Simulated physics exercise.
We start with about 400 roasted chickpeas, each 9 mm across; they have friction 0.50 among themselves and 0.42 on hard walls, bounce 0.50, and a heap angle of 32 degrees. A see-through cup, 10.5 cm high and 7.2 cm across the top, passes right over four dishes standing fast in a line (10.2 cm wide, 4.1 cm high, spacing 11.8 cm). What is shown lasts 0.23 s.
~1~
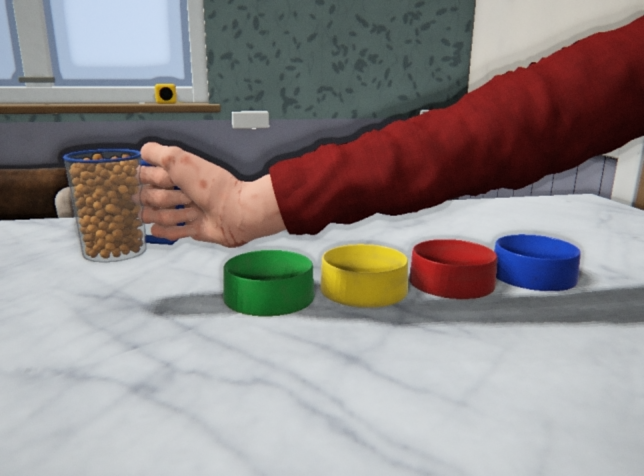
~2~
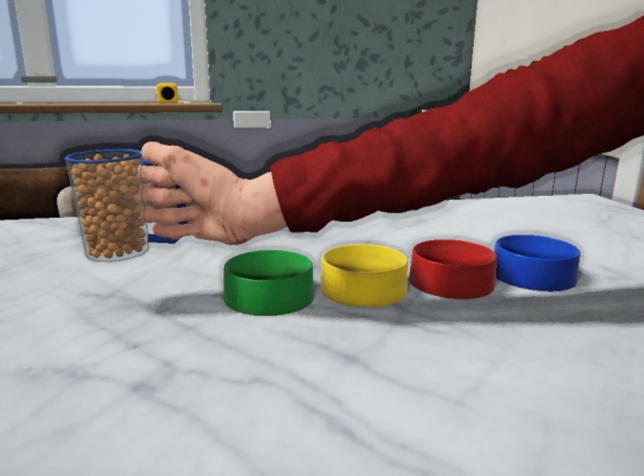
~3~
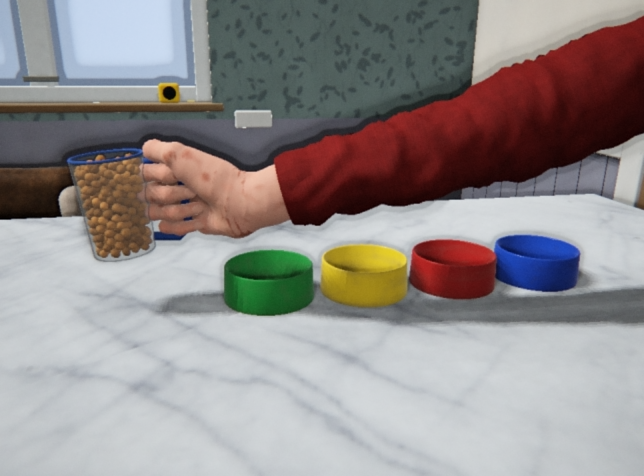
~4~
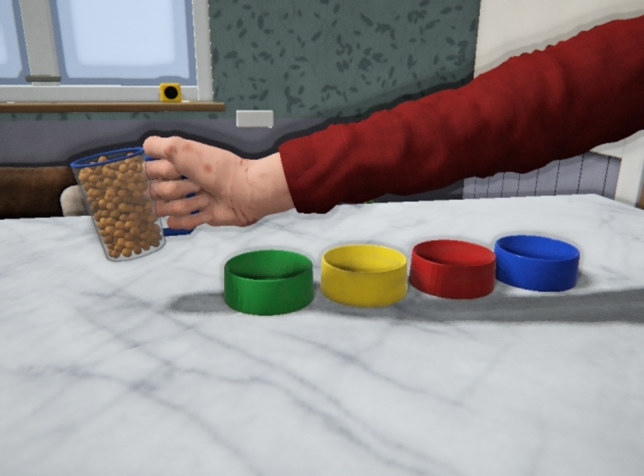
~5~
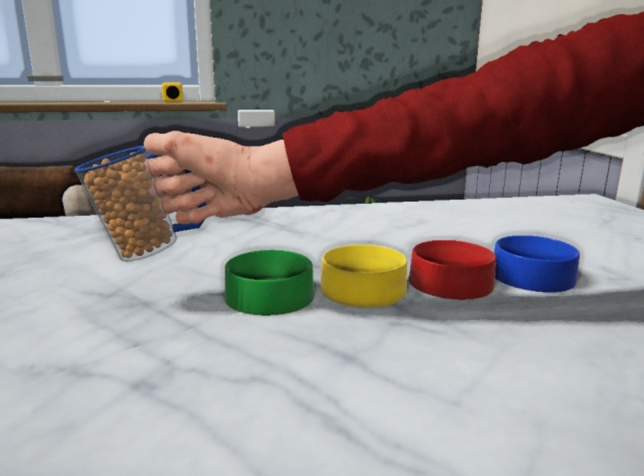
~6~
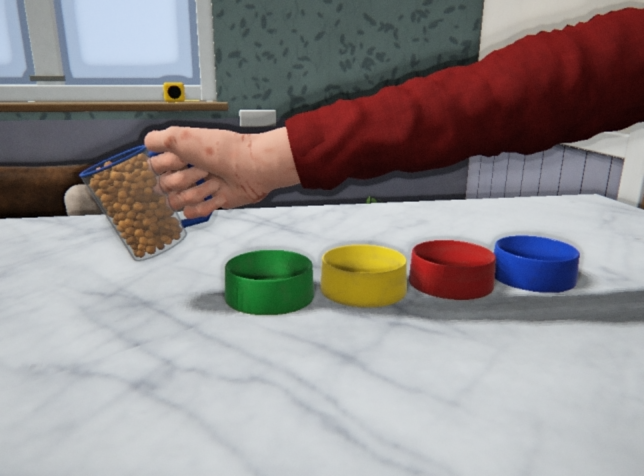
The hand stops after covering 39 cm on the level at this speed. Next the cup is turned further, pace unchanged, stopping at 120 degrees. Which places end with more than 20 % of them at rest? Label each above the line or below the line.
Red: Below the line; blue: Below the line; green: Above the line; yellow: Below the line; counter: Above the line.
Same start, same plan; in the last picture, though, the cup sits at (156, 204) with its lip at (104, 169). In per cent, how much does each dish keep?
Red: 0 / blue: 0 / green: 10 / yellow: 60.
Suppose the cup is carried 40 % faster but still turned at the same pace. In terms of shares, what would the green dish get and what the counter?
Green 70, counter 20.
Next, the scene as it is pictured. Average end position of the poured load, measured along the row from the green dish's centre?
I'd put it near 8 cm to the left of the dish's middle.
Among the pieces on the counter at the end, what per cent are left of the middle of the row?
I'd say near 100 percent.
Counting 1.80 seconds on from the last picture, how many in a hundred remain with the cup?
Somewhere close to 0 percent.
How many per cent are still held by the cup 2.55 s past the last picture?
Roughly 0 in a hundred.
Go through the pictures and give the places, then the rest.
The first picture shows cup at (110, 205), tilt 0 degrees, lip at (66, 157), moved 0.0 cm; middle of the pieces at (107, 200); green dish at (269, 265); yellow dish at (365, 258); red dish at (454, 252); blue dish at (537, 247).
The second picture shows cup at (112, 205), tilt 1 degrees, lip at (68, 158), moved 0.1 cm; middle of the pieces at (109, 200).
The third picture shows cup at (116, 205), tilt 4 degrees, lip at (70, 160), moved 0.5 cm; middle of the pieces at (113, 200).
The fourth picture shows cup at (123, 205), tilt 10 degrees, lip at (73, 164), moved 1.2 cm; middle of the pieces at (119, 200).
The fifth picture shows cup at (131, 205), tilt 16 degrees, lip at (78, 169), moved 1.9 cm; middle of the pieces at (127, 200).
The sixth picture shows cup at (138, 205), tilt 22 degrees, lip at (82, 174), moved 2.5 cm; middle of the pieces at (133, 201); green dish at (269, 265); yellow dish at (364, 259); red dish at (453, 253); blue dish at (537, 248).
Then, 1.08 s after the last picture, tilt 120 degrees; cup holds 10 %, green 20 %.
Then, 1.80 s after the last picture, tilt 120 degrees; cup holds 0 %, green 30 %.
Then, 2.55 s after the last picture, tilt 120 degrees; cup holds 0 %, green 30 %.
In the end, red 0 %, blue 0 %, green 30 %, yellow 0 %, counter 70 %.
